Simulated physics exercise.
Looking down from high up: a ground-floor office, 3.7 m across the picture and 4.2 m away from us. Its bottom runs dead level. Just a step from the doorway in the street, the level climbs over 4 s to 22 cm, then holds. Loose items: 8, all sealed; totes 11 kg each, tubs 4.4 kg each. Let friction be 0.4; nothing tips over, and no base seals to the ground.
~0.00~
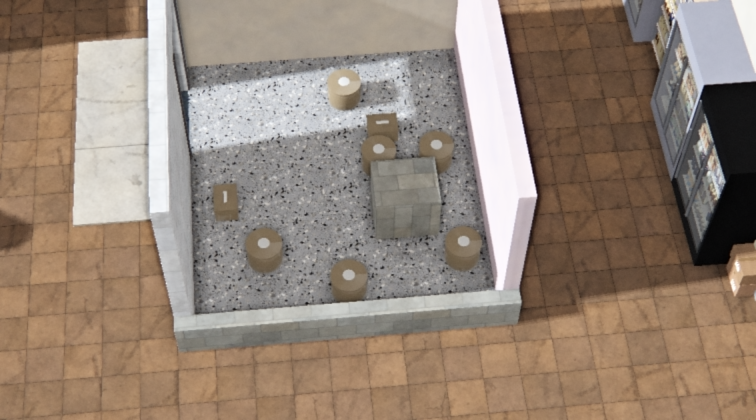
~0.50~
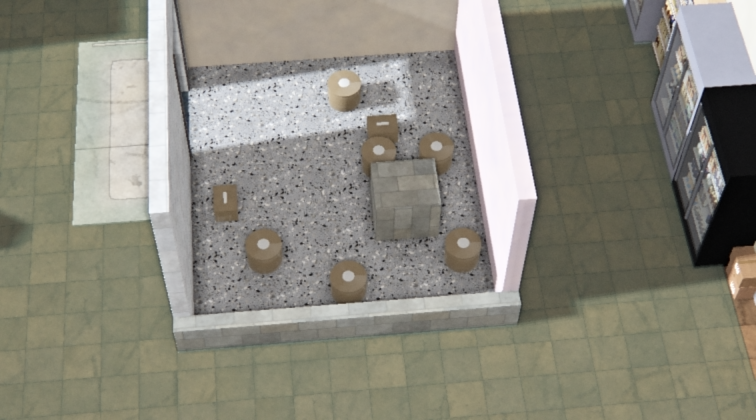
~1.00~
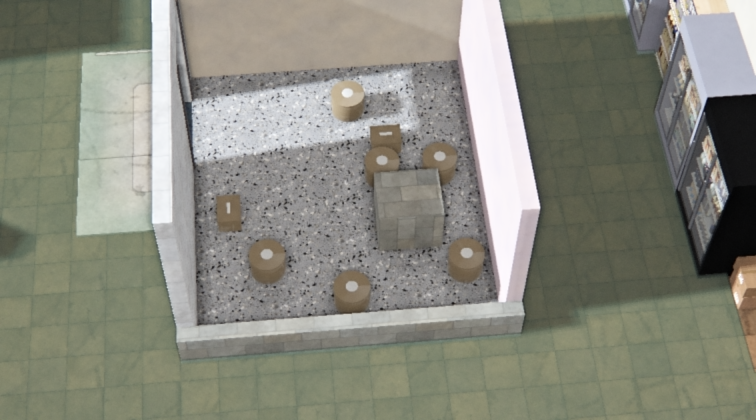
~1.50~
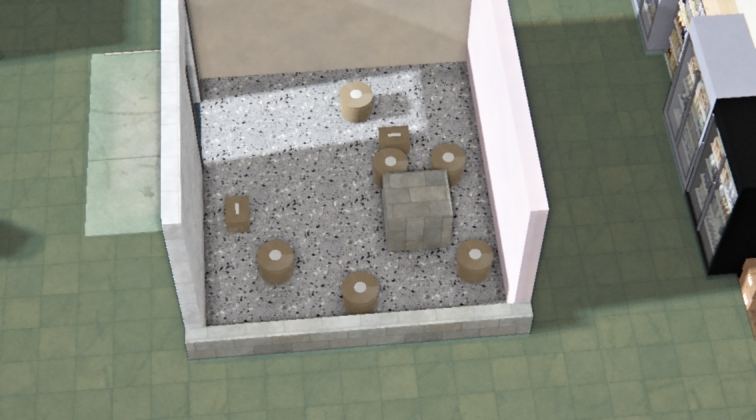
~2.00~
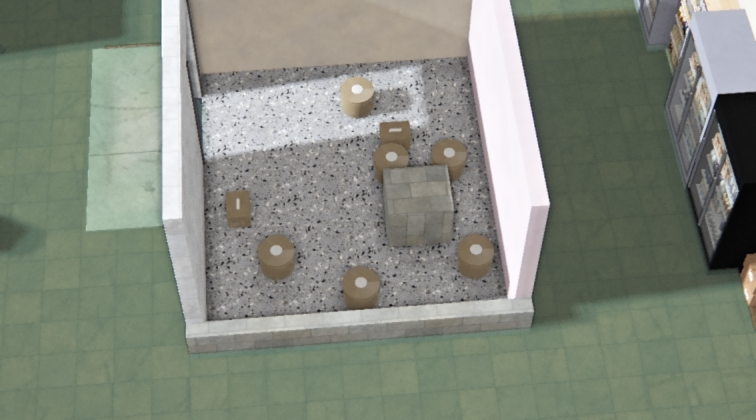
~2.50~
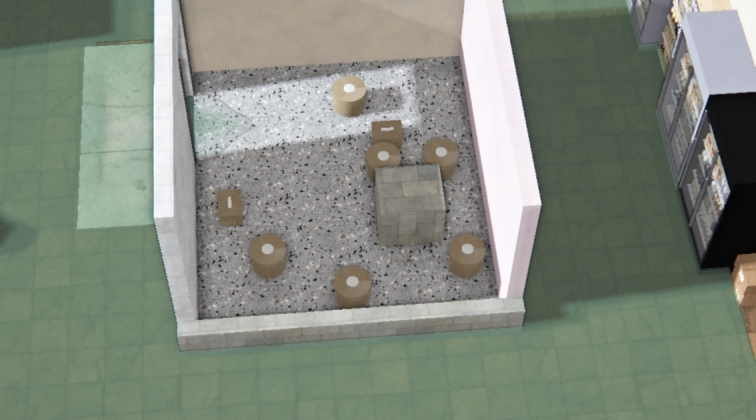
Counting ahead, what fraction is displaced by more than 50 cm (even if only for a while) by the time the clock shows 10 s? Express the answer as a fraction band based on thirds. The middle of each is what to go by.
The band is one third to two thirds.
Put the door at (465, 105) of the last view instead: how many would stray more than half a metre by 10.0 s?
The answer would then be 6.
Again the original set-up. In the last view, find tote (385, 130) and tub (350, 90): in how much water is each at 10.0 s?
First about 12 cm, second about 11 cm.
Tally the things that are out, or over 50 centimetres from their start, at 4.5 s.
I count 0 of them.
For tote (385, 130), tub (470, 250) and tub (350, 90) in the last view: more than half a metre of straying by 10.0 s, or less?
One by one in that order: Below; above; above.
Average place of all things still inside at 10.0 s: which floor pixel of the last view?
The average lands around (353, 244).
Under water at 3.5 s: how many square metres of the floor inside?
3.0 m2.
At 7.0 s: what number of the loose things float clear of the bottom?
3.
After 3.5 s 0 of 8 are over 50 cm from their spots; 0 afloat.
After 4.5 s 0 of 8 are over 50 cm from their spots; 0 afloat.
After 7.0 s 2 of 8 are over 50 cm from their spots; 3 afloat.
After 10.0 s 5 of 8 are over 50 cm from their spots, and 5 have been at some point; 6 afloat.
